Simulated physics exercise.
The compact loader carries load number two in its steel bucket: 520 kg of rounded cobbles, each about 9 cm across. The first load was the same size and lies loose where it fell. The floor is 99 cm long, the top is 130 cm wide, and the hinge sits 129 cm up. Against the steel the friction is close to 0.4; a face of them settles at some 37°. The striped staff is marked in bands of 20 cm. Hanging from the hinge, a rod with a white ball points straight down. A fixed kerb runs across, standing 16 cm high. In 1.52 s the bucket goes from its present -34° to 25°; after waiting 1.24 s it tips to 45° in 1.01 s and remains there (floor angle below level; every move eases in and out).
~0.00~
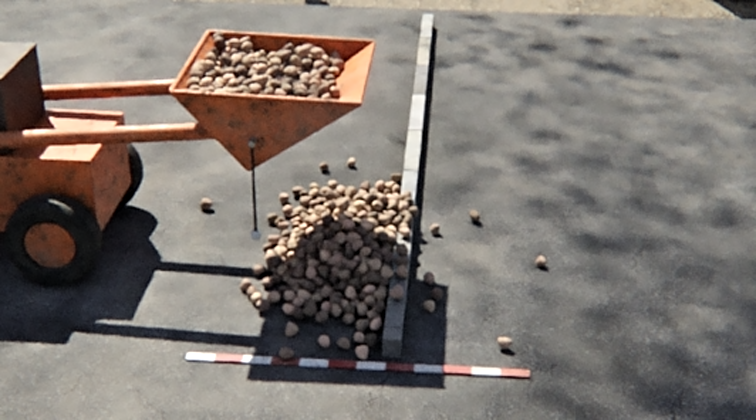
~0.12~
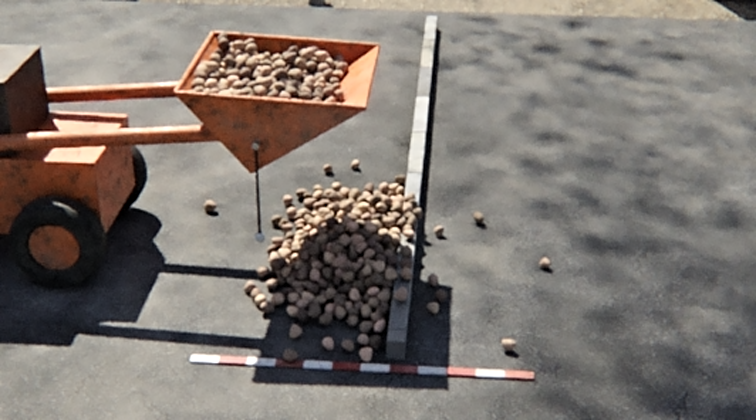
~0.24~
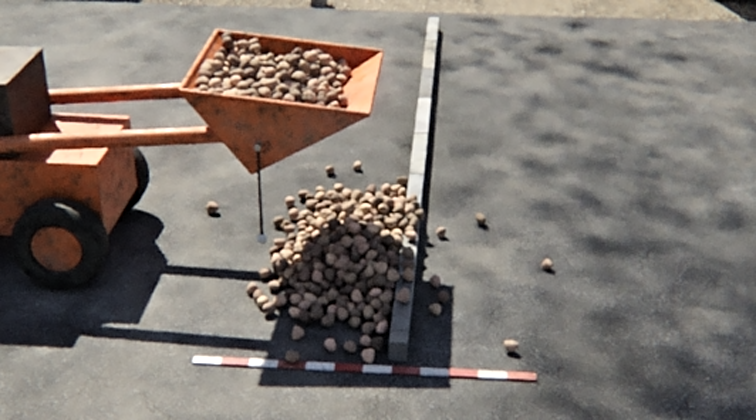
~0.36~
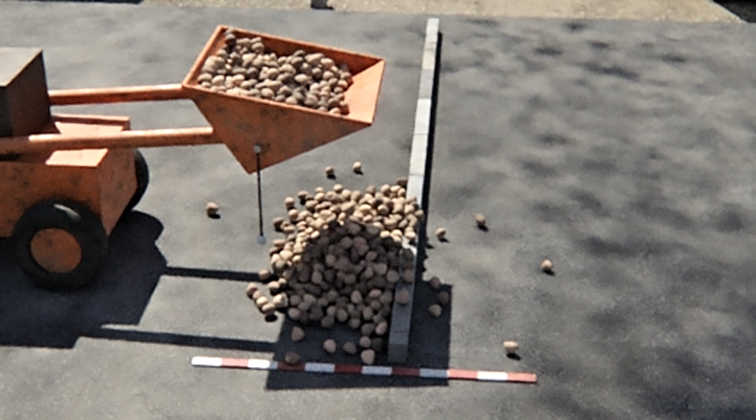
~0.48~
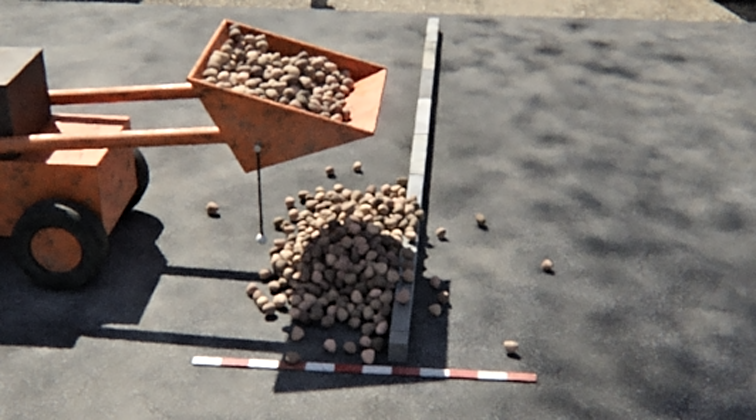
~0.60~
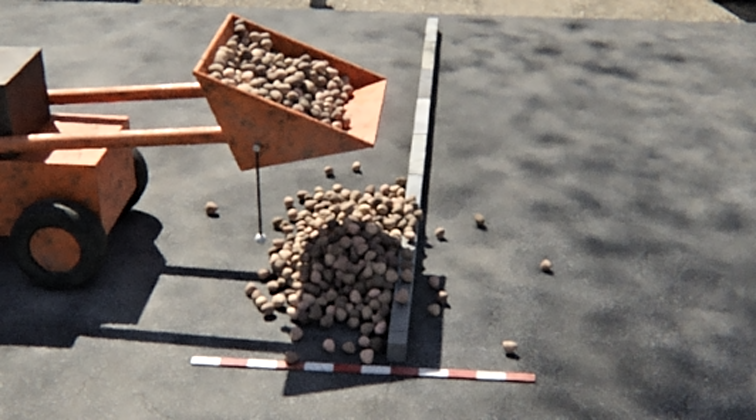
An orange loader's bucket of brown stones gradually tilting forward above a loose stone pile heaped against a low grey kerb.
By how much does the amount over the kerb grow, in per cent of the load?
About 76 per cent.
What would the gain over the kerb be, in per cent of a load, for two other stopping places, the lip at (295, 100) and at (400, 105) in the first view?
Some 10 percent first and 100 percent second.
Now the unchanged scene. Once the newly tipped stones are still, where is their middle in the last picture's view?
I'd say close to (444, 251).
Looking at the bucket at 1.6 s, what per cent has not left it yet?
Close to 80 in a hundred.
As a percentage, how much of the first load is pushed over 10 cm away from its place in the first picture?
Estimate: 5 %, roughly.
After 1.1 s the floor is at 16°; in per cent of one load, 100 in the bucket, 98 on this side of the kerb, 2 over the kerb; the foremost stones are at (463, 269).
After 1.6 s the floor is at 25°; in per cent of one load, 82 in the bucket, 117 on this side of the kerb, 2 over the kerb; the foremost stones are at (463, 269).
After 4.2 s the floor is at 45°; in per cent of one load, 0 in the bucket, 122 on this side of the kerb, 78 over the kerb; the foremost stones are at (609, 305).
After 7.0 s the floor is at 45°; in per cent of one load, 0 in the bucket, 122 on this side of the kerb, 78 over the kerb; the foremost stones are at (609, 305). Net gain over the kerb, 76.
